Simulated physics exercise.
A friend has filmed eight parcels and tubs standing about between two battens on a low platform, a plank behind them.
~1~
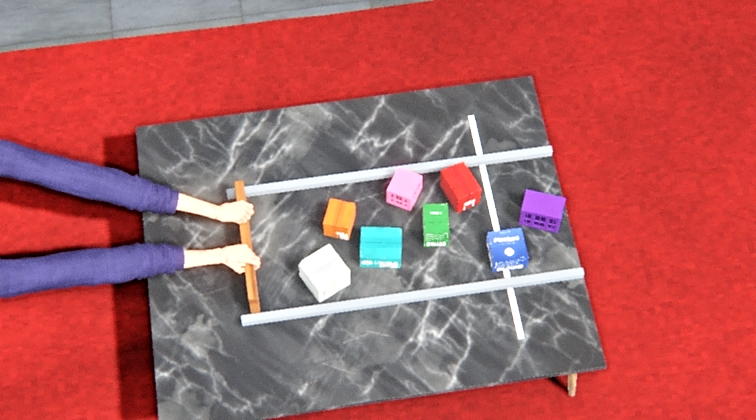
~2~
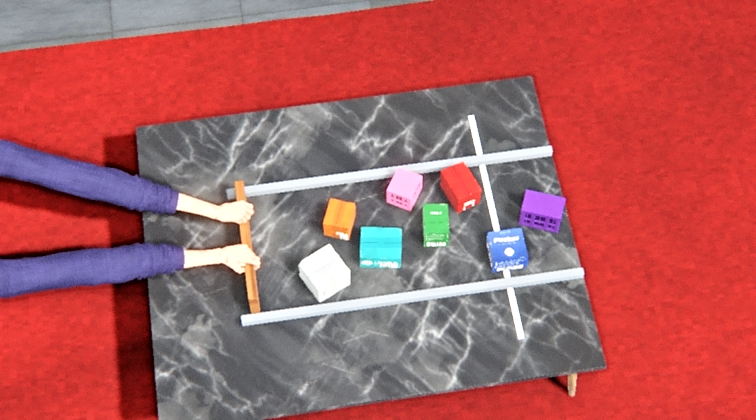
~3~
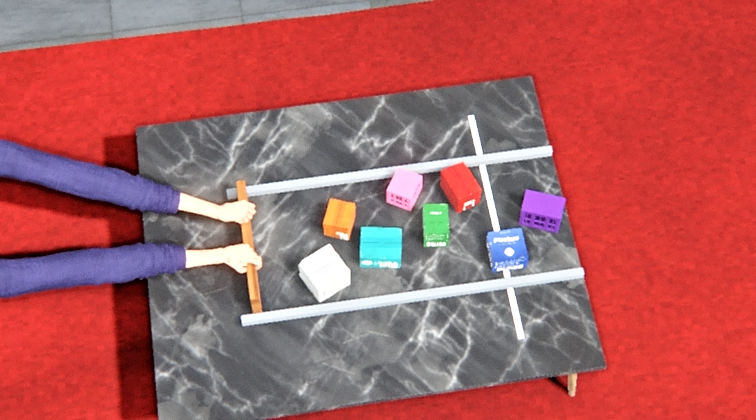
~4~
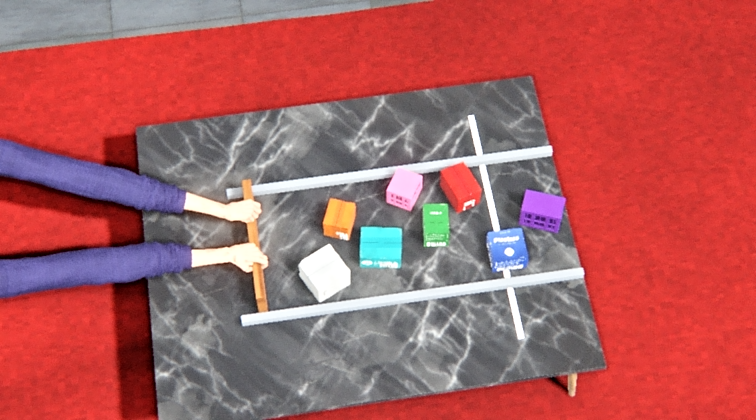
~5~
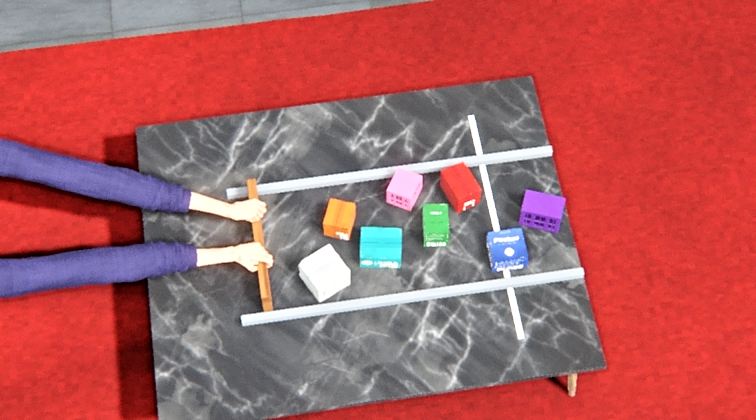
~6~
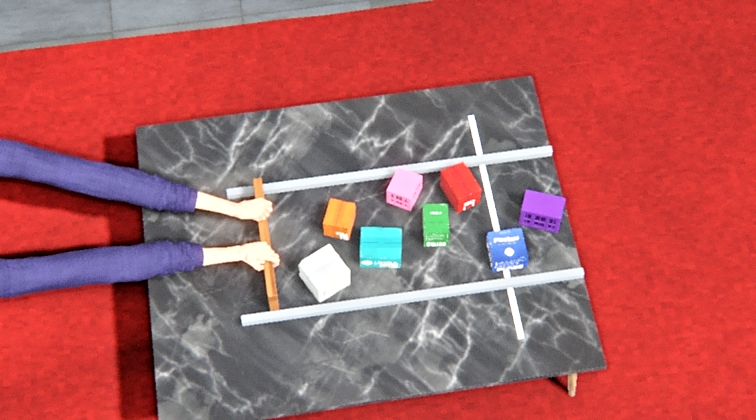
An orange-brown plank, gripped by two hands in purple sleeves, rests briefly, then slides a short way right between two pale rails on a dark marbled platform, while the colourful boxes ahead of it stay still, untouched.
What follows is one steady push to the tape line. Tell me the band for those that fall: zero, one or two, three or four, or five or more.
The number that fall off is one or two.
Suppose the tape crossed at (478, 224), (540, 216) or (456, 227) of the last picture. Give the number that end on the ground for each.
The counts: 0, 5 and 0.
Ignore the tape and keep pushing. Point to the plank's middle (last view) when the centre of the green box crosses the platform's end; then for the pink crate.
About (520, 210), and (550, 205) for the other.
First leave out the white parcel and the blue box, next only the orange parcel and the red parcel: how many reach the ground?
Fallen: 1, and 0 in the other try.
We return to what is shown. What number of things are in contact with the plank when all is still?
In contact: 3.
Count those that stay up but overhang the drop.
The number is 1.
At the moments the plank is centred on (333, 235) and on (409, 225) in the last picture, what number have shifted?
3 and 6.
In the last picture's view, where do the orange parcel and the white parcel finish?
Near (504, 196) and (524, 256).
Early on, none off yet; purple crate at rest near (542, 211); blue box at rest near (507, 250); red parcel at rest near (460, 187).
Finally, the number that fall off is one or two; lost, purple crate.
